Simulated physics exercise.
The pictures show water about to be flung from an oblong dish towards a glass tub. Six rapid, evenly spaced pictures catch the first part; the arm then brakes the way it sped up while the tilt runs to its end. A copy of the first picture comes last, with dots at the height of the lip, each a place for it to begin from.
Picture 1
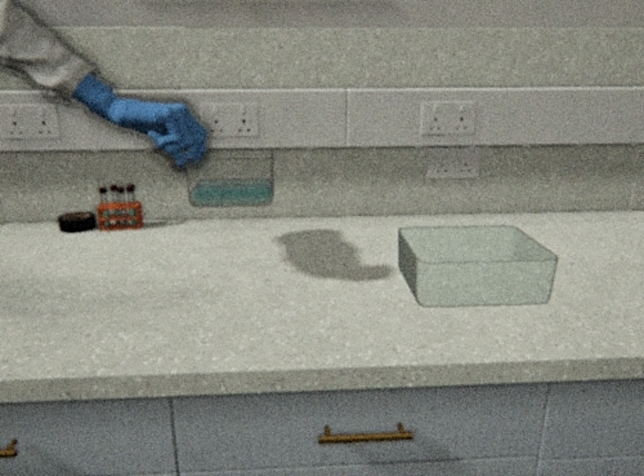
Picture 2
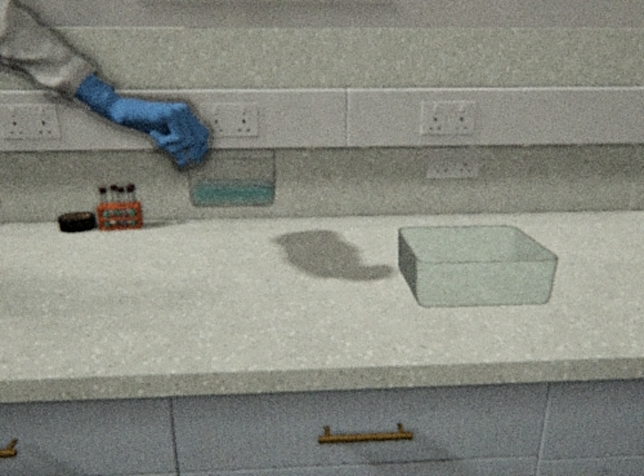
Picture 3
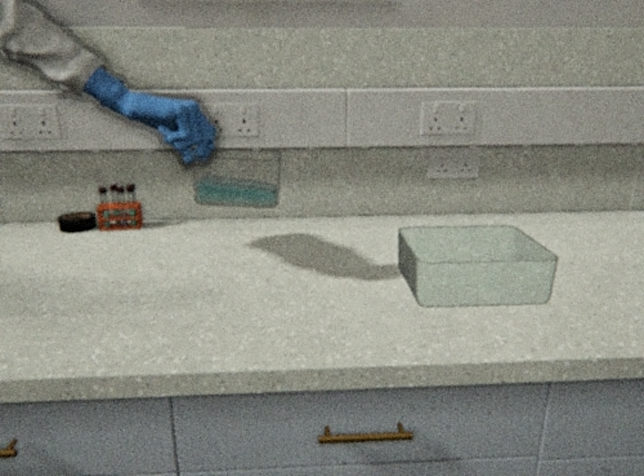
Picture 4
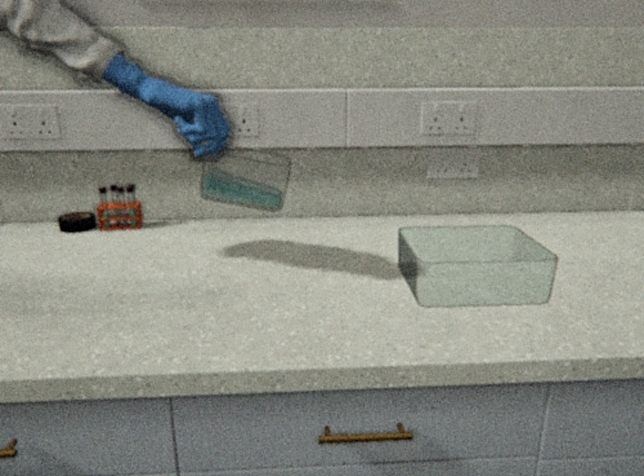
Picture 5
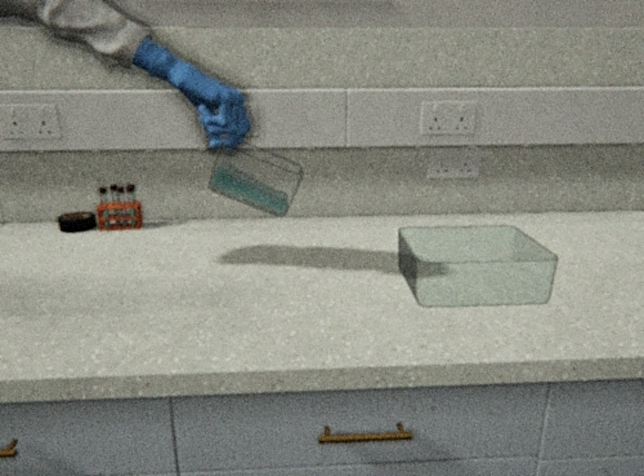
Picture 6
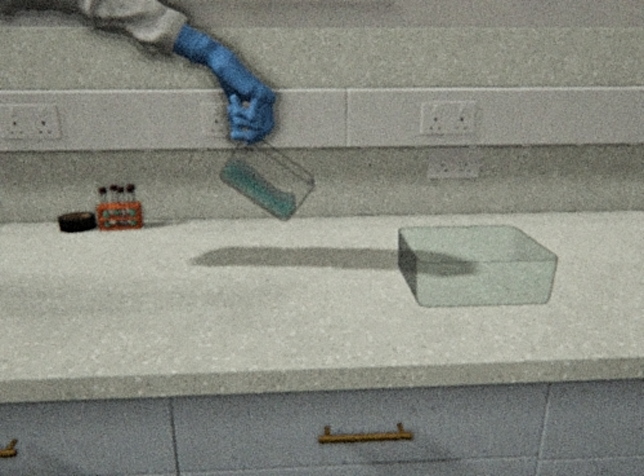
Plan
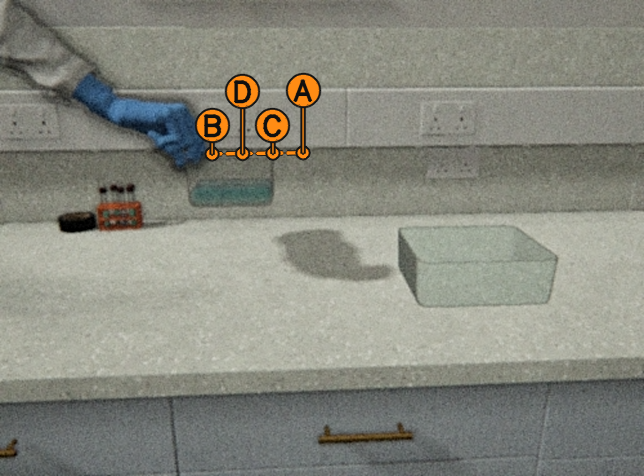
A blue-gloved hand in a grey sleeve, at the upper left, holds a clear oblong dish of teal liquid above a speckled pale laboratory counter seen from the front and slightly above. A glass tub sits at right, with a small orange rack and black round object at left. The hand barely moves, then shifts right and tilts the dish steadily rightward, its shadow stretching across the tub, while the camera stays still.
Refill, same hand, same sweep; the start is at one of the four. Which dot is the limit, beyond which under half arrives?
It is A.
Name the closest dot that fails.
The answer is C.
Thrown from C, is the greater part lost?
Yes, it does.
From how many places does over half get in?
One of the four.
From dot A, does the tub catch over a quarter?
Yes, it does.
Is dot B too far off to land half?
Yes, that goes wrong.
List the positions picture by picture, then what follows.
Upright, lip at (271, 153); tub from (416, 306) to (548, 302); nothing has left yet.
Upright, lip at (273, 153); nothing has left yet.
Tipped about 4°, lip at (279, 155); nothing has left yet.
Tipped about 12°, lip at (289, 161); nothing has left yet.
Tipped about 23°, lip at (301, 169); nothing has left yet.
Tipped about 37°, lip at (313, 180); nothing has left yet.
On the marked copy, A at (303, 152); B at (212, 153); C at (272, 153); D at (242, 153).
With A, about 69 % lands in the tub, 21 % falls short and 11 % goes beside or beyond.
With B, about 0 % lands in the tub, 100 % falls short.
With C, about 18 % lands in the tub, 78 % falls short and 4 % goes beside or beyond.
With D, about 0 % lands in the tub, 97 % falls short and 3 % goes beside or beyond.
